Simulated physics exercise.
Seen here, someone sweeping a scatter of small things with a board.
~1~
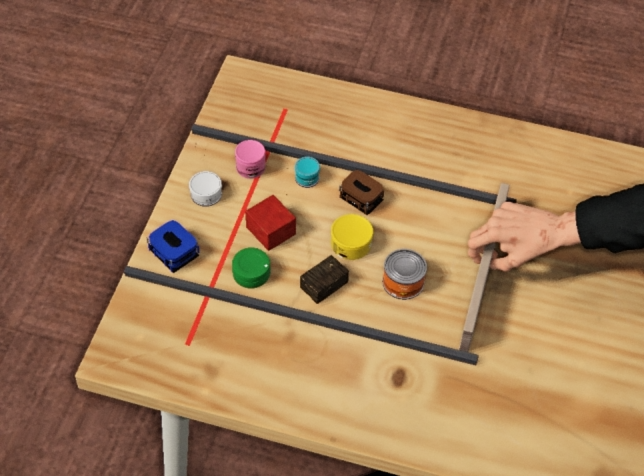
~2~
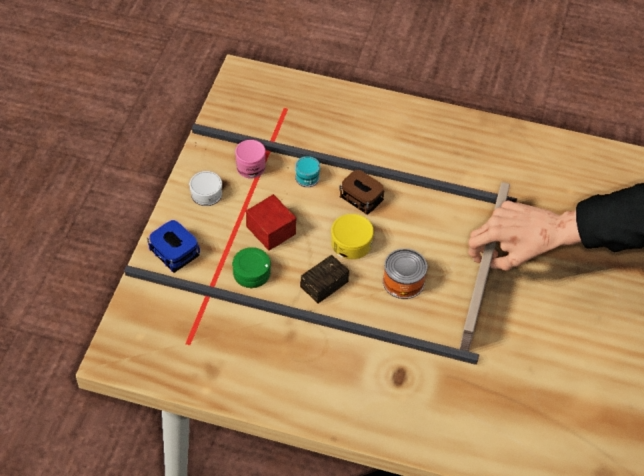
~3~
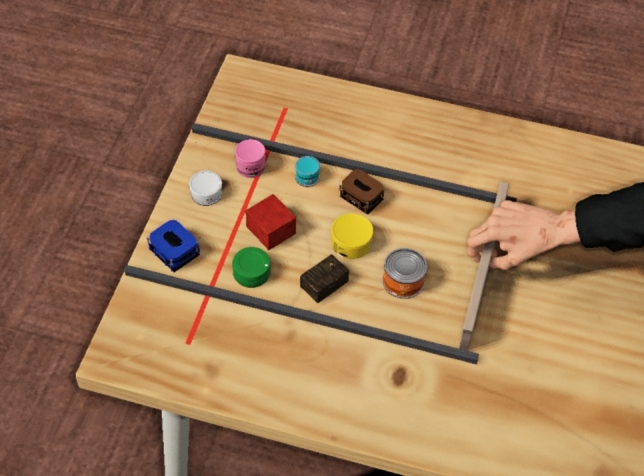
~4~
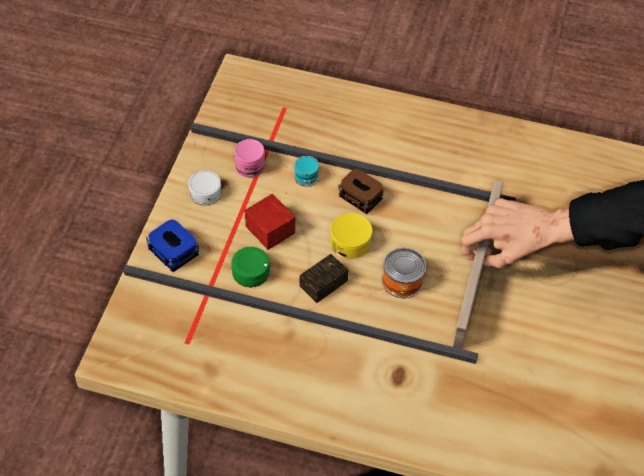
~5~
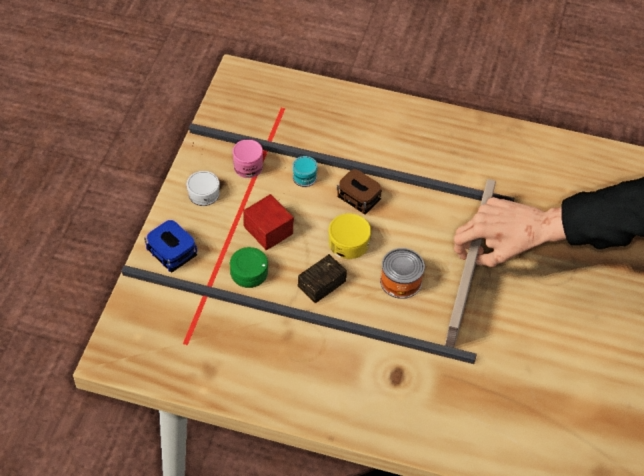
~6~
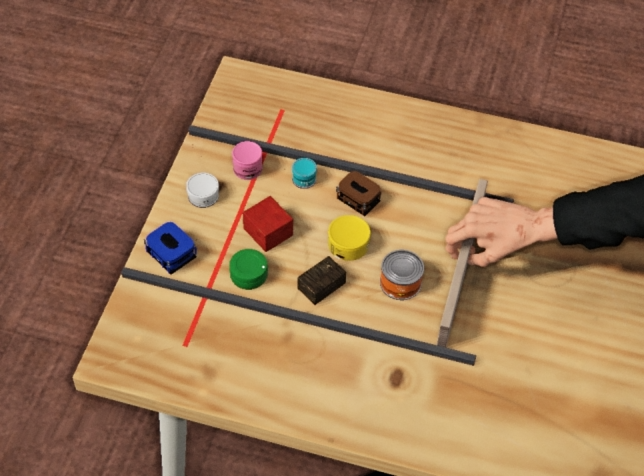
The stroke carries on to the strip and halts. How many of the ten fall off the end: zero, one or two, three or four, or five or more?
The number that fall off is zero.
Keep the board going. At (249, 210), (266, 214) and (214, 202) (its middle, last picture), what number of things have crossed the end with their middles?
Past the end: 0, 0 and 1.
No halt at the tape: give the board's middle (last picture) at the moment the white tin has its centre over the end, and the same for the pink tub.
Its middle is around (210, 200) and around (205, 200).
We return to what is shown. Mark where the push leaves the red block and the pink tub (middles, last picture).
The red block stops around (188, 204); the pink tub around (201, 146).
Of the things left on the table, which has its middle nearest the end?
Foremost is the blue case.
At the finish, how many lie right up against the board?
That makes 4.
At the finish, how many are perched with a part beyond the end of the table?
Overhanging: 1.
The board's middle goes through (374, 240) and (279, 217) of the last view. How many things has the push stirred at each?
The counts are 3 and 8.
Early on, none off yet; blue case at rest near (171, 247); white tin at rest near (203, 190); pink tub at rest near (248, 161).
Finally, the number that fall off is zero.
